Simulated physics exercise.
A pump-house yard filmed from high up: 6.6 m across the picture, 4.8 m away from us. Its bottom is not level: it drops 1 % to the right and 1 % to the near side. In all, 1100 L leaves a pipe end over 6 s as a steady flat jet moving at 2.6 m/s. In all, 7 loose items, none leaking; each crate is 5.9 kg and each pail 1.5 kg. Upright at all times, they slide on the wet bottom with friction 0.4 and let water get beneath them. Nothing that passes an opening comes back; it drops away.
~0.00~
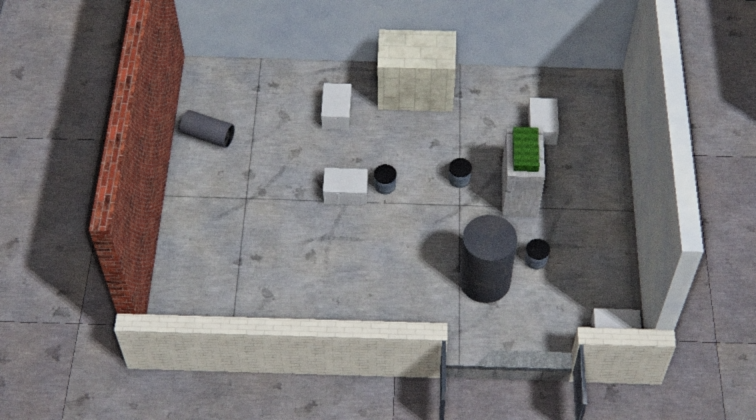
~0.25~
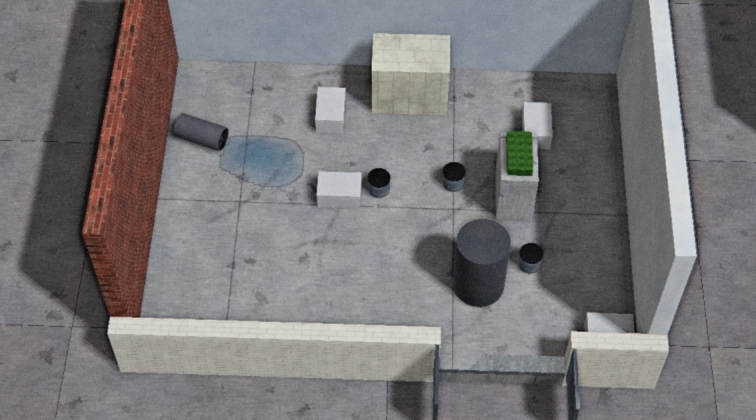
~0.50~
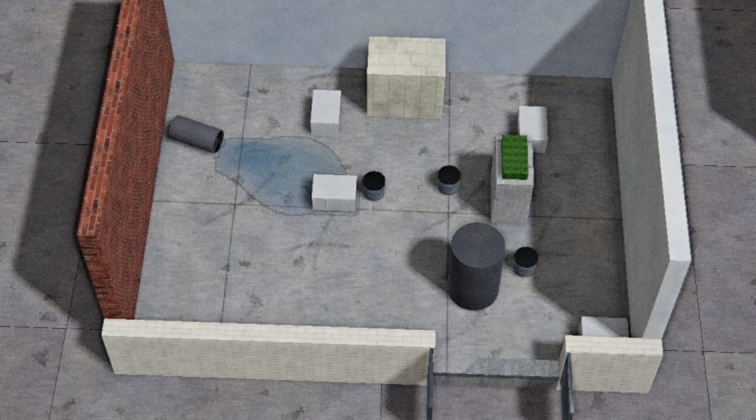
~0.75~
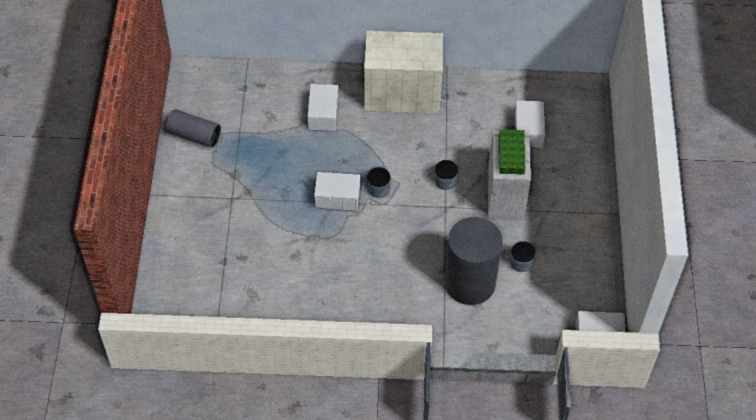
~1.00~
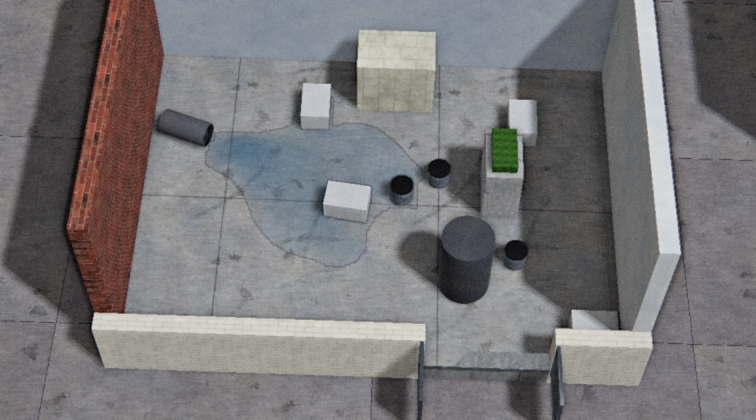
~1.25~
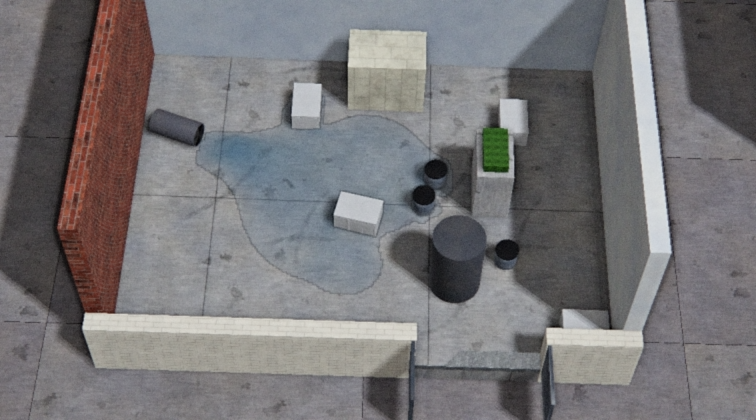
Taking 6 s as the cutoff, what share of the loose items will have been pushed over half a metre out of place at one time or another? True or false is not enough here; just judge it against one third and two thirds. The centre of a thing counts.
It lies at or above the upper mark.
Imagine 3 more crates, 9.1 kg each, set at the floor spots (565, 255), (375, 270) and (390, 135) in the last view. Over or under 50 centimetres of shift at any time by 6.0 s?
Taking them in order, the first is below the mark, the second above the mark and the third above the mark.
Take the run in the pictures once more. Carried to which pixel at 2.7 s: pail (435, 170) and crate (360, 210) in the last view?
I'd say close to (462, 188) and close to (424, 235).
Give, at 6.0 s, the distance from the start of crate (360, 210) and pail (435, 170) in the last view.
The one named first has moved 350 cm, the other 250 cm.
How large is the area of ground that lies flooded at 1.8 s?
Roughly 11.0 m2 of it is wet.
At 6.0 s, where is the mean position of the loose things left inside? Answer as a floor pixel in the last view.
Averaged position, last view: Near pixel (533, 236).
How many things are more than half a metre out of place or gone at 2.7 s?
4.
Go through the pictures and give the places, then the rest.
In the first picture, a pail at (385, 173), on the bottom; a crate at (345, 180), on the bottom; water covers 0.0 m2; 0 of 7 have shifted.
In the second picture, a pail at (379, 177) rests on the ground; a crate at (339, 184), on the bottom; 0.8 m2 under water; 0 of 7 have shifted.
In the third picture, a pail at (374, 180) rests on the ground; a crate at (334, 187) rests on the ground; 1.7 m2 under water; 0 of 7 have shifted.
In the fourth picture, a pail at (379, 176), on the bottom, 11 cm from its start; a crate at (337, 185), on the bottom, 12 cm from its start; 3.0 m2 under water; 2 of 7 have shifted.
In the fifth picture, a pail at (402, 184), on the bottom, 56 cm from its start; a crate at (347, 195), on the bottom, 41 cm from its start; water covers 4.6 m2; 2 of 7 have shifted.
In the sixth picture, a pail at (424, 195) rests on the ground, 101 cm from its start; a crate at (358, 208), on the bottom, 76 cm from its start; water covers 6.4 m2; 3 of 7 have shifted.
After 1.8 s 2 of 7 are over 50 cm from their spots; 1 afloat.
After 2.7 s 4 of 7 are over 50 cm from their spots; 3 afloat.
After 4.2 s 5 of 7 are over 50 cm from their spots; 6 afloat.
After 6.0 s 6 of 7 are over 50 cm from their spots, and 6 have been at some point; 6 afloat.
